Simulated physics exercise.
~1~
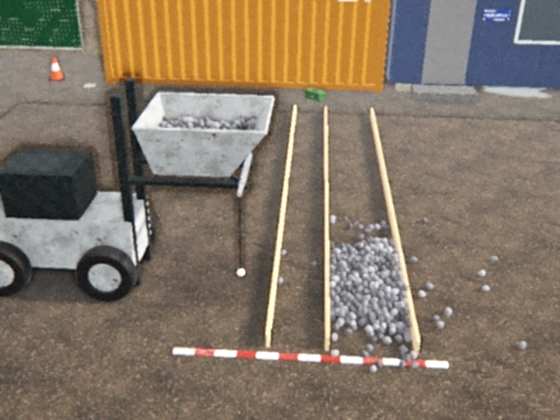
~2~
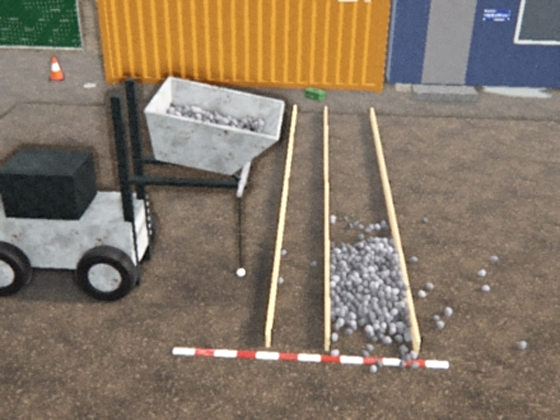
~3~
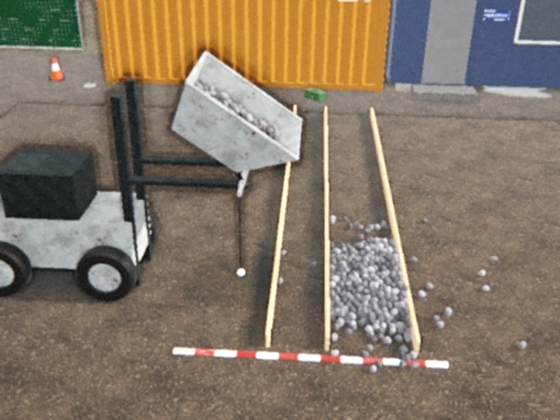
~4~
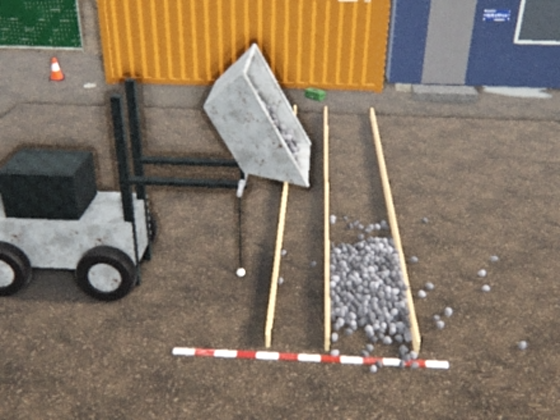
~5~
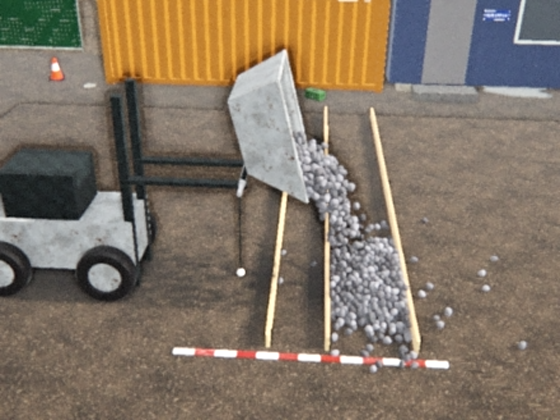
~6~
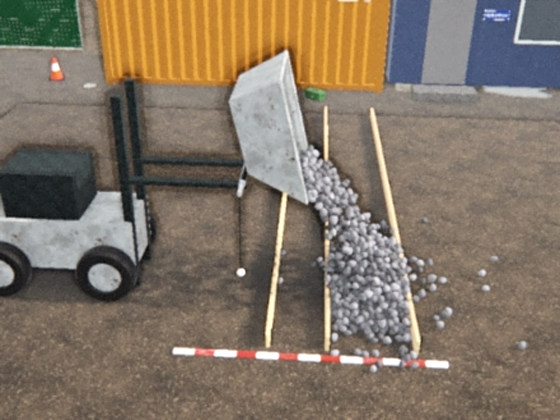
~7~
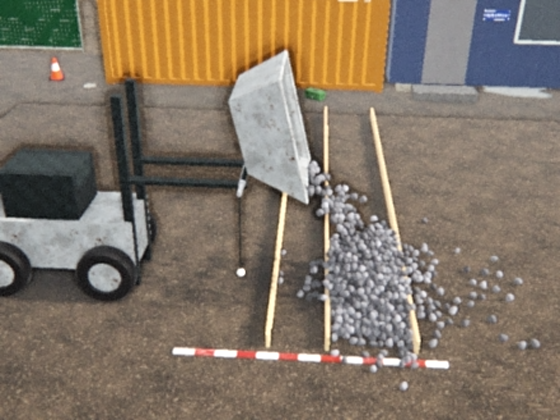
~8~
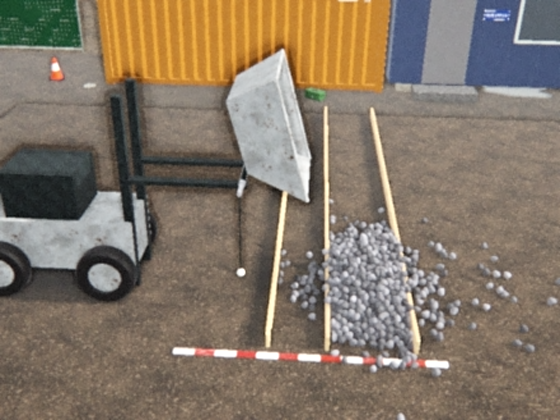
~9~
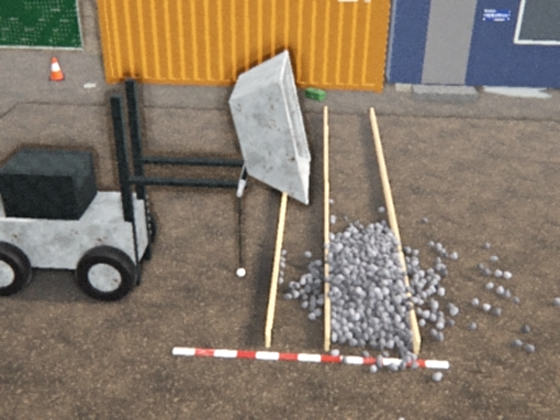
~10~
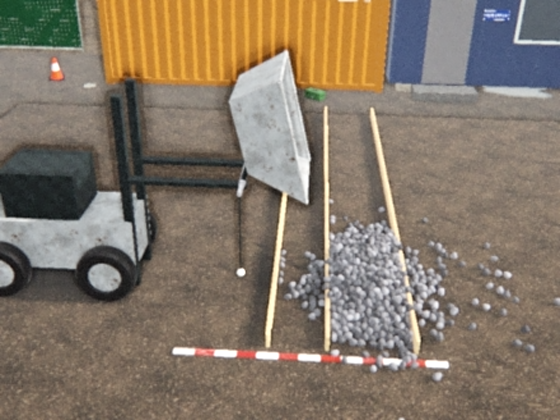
The clip opens on a forklift at the left holding up a grey skip of round stones, beside three boards laid on the ground, with an earlier heap in the far bay. The skip tips steadily to the right, its stones still inside as it steepens. Then they pour from its lower lip over the middle board and onto the heap. The flow thins, and stones spread past the last board while some settle in the near bay. The skip jerks slightly and stays steeply tilted, emptied, above a larger, wider heap lying mostly in the far bay.
